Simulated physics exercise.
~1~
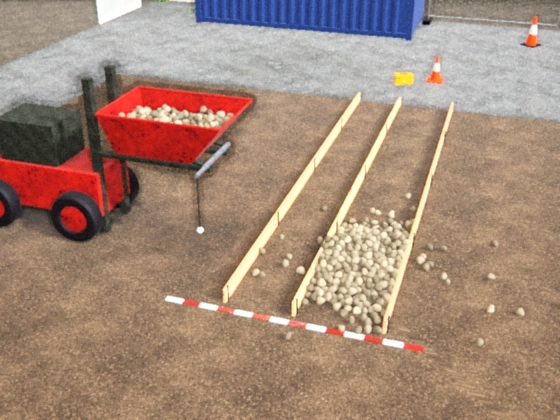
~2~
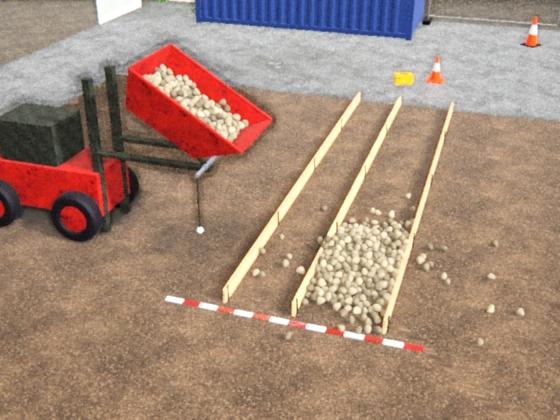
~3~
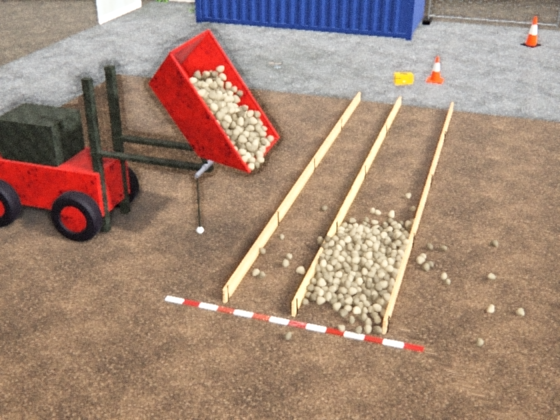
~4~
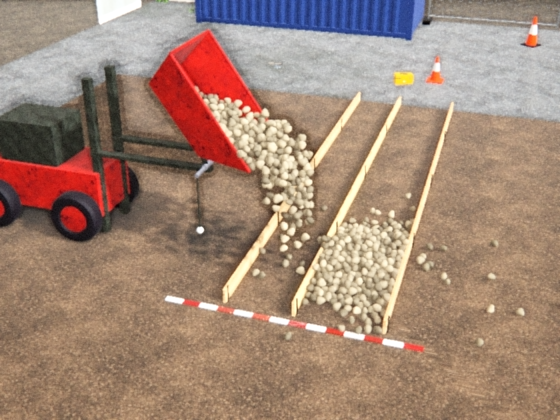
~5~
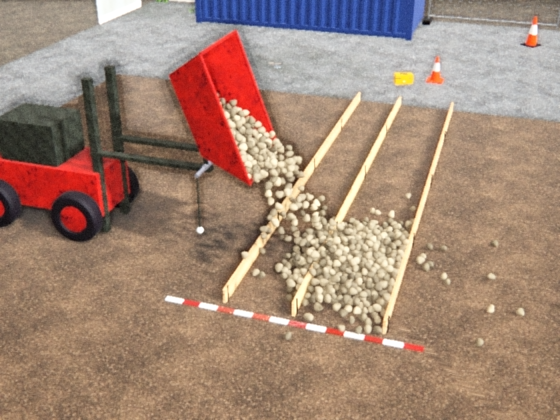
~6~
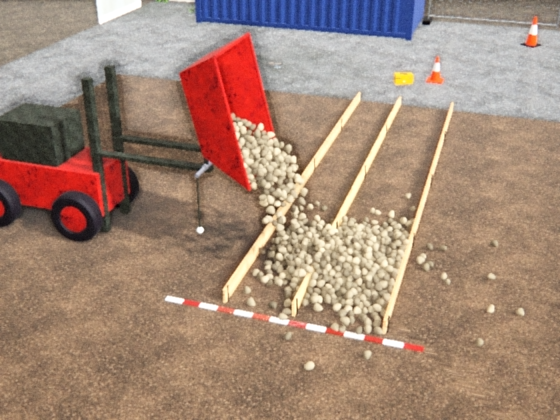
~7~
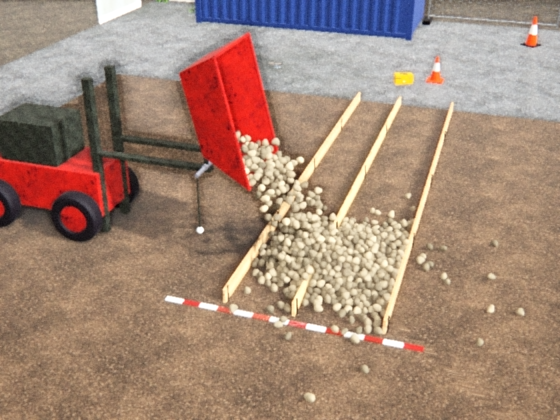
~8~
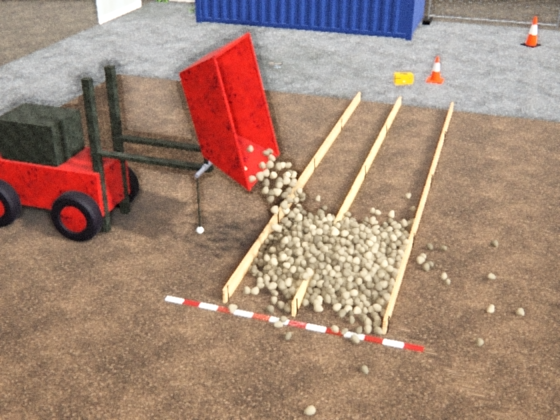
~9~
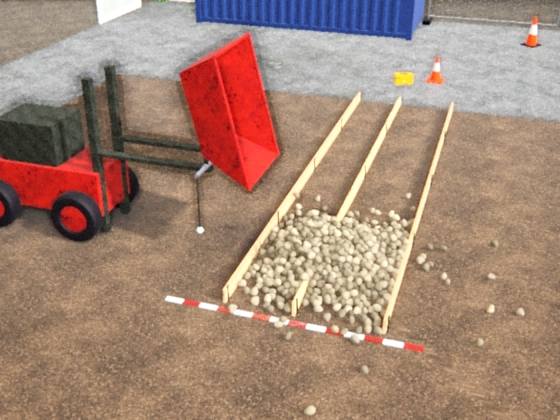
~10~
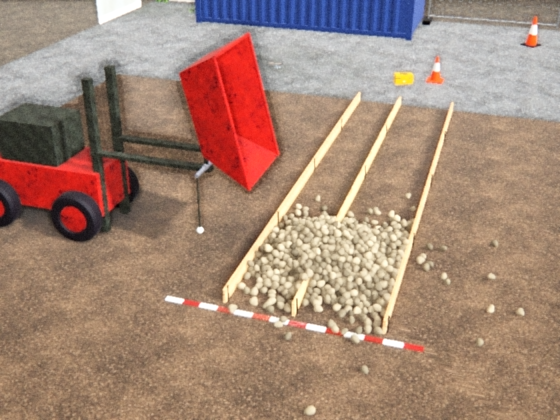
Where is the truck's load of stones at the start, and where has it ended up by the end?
At the start the stones sit up in the red skip. By the end they lie lower and to the right on the ground, mostly between the wooden boards, merged with the earlier heap.
